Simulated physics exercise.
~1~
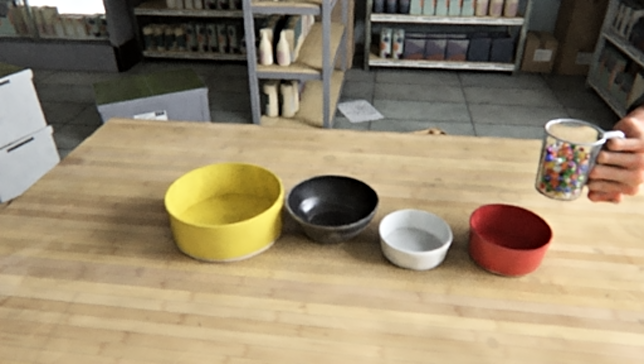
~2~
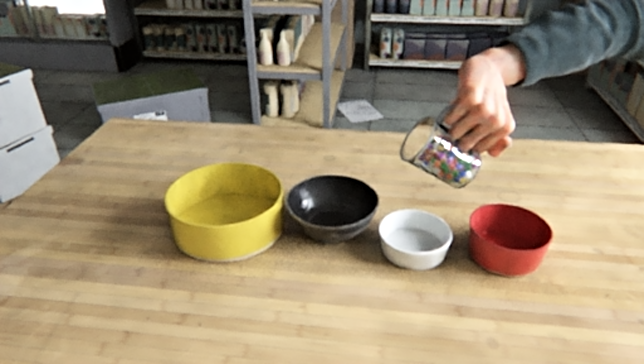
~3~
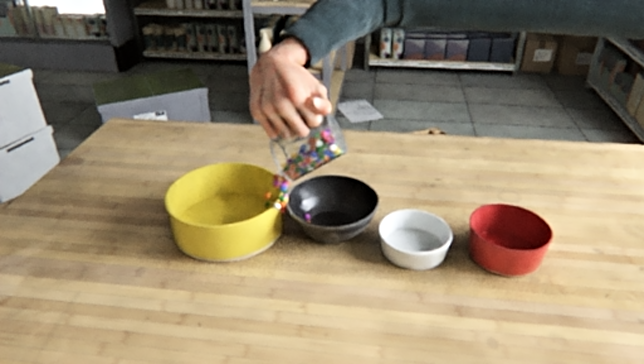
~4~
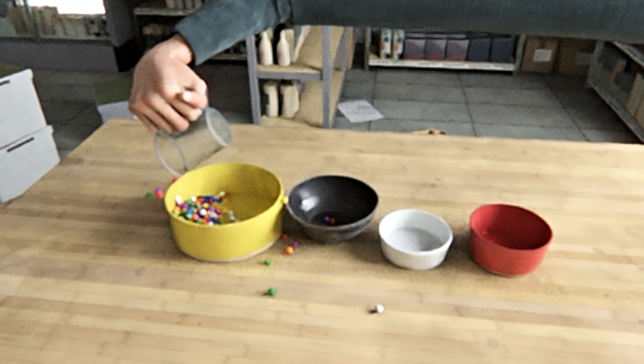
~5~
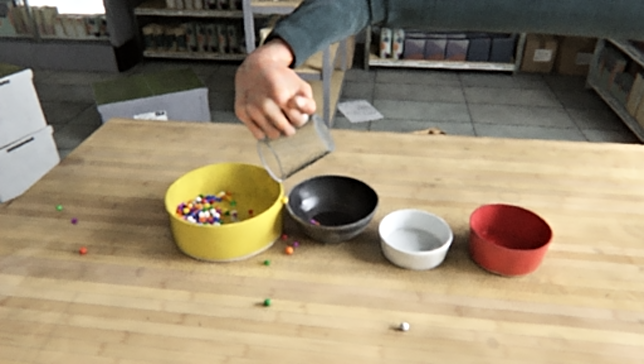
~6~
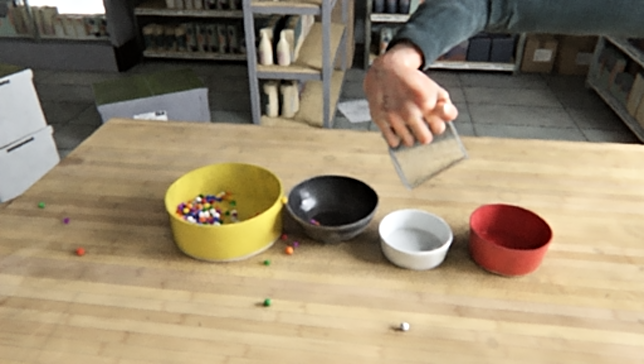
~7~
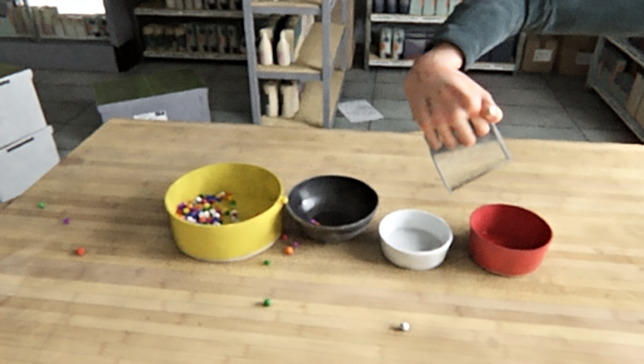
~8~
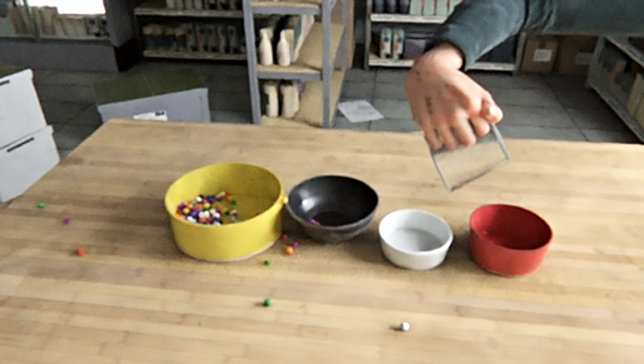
A hand holds a clear cup of colourful beads at the right of a light wooden table, seen from slightly above in a room lined with shelves. Across the table stand a yellow pot, a black bowl, a white dish and a red dish, from left to right. The hand carries the cup left, tipping it as it goes, and beads pour out near the rim between pot and black bowl. Most land in the yellow pot, while a few scatter on the table. The emptied cup swings back right and stops, still tipped, above the white and red dishes.
